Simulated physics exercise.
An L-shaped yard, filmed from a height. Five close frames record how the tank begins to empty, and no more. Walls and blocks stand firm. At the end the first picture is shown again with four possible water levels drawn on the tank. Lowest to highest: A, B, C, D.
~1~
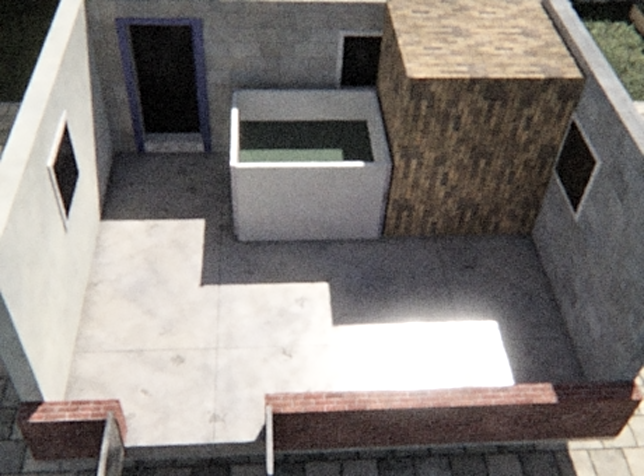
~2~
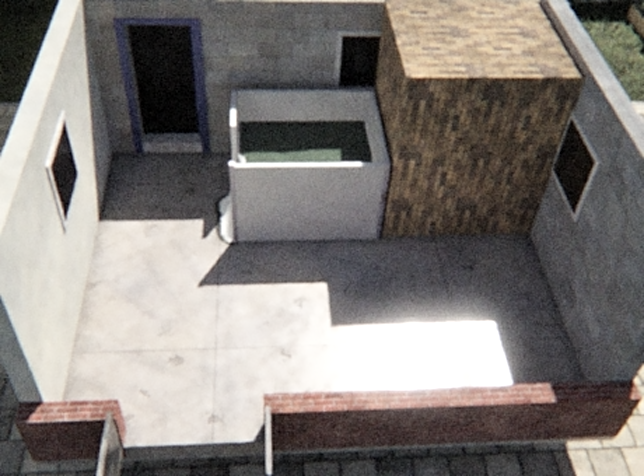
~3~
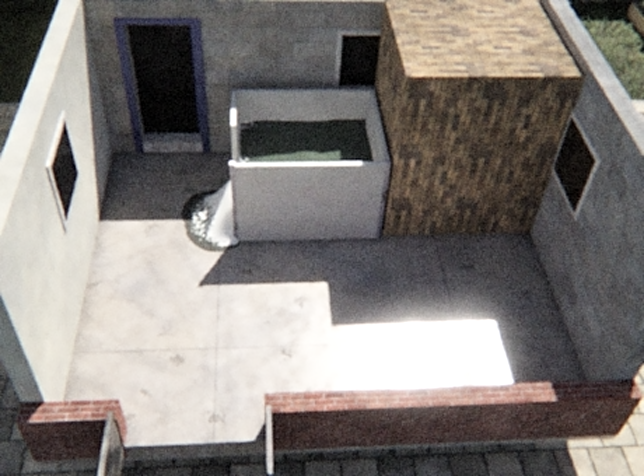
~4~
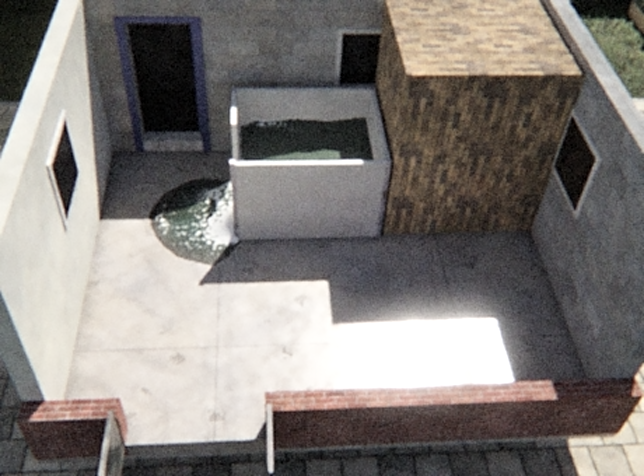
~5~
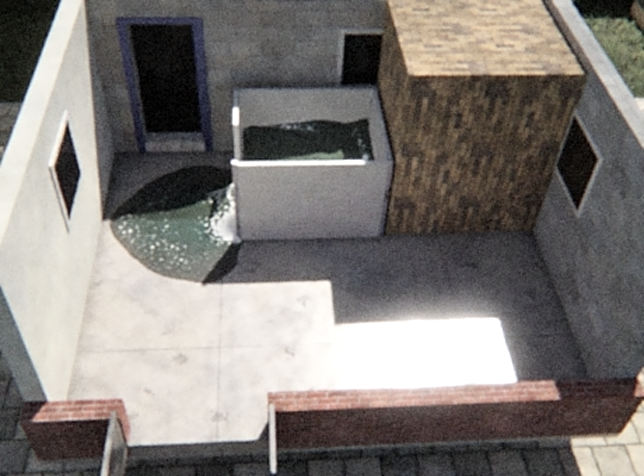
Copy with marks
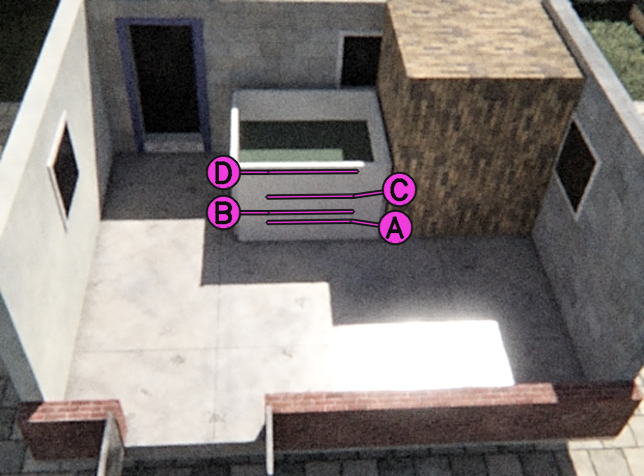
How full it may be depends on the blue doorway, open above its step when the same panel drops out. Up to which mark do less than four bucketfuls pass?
C.
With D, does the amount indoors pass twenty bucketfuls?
No.
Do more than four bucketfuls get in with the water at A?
No.
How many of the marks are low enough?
Three of the four.
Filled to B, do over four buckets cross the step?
No, not at all.
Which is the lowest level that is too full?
That is level D.
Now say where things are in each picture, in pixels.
The first frame shows water in the tank at rest, its middle at (307, 154); foot of the blue doorway at (175, 152); open gate at (192, 393).
In the second frame, 1 % of the ground under water, visible out to (236, 210).
In the third frame, 3 % of the ground under water, visible out to (197, 198).
In the fourth frame, 7 % of the ground under water, visible out to (158, 209).
In the fifth frame, 13 % of the ground under water, visible out to (118, 231).
In magenta, A at (309, 221); B at (310, 212); C at (311, 196); D at (312, 171); from the bottom up A, B, C, D.
Choosing A, nothing gets over.
Choosing B, nothing gets over.
Choosing C, a bucket or two gets in.
Choosing D, about 9 bucketfuls get in.
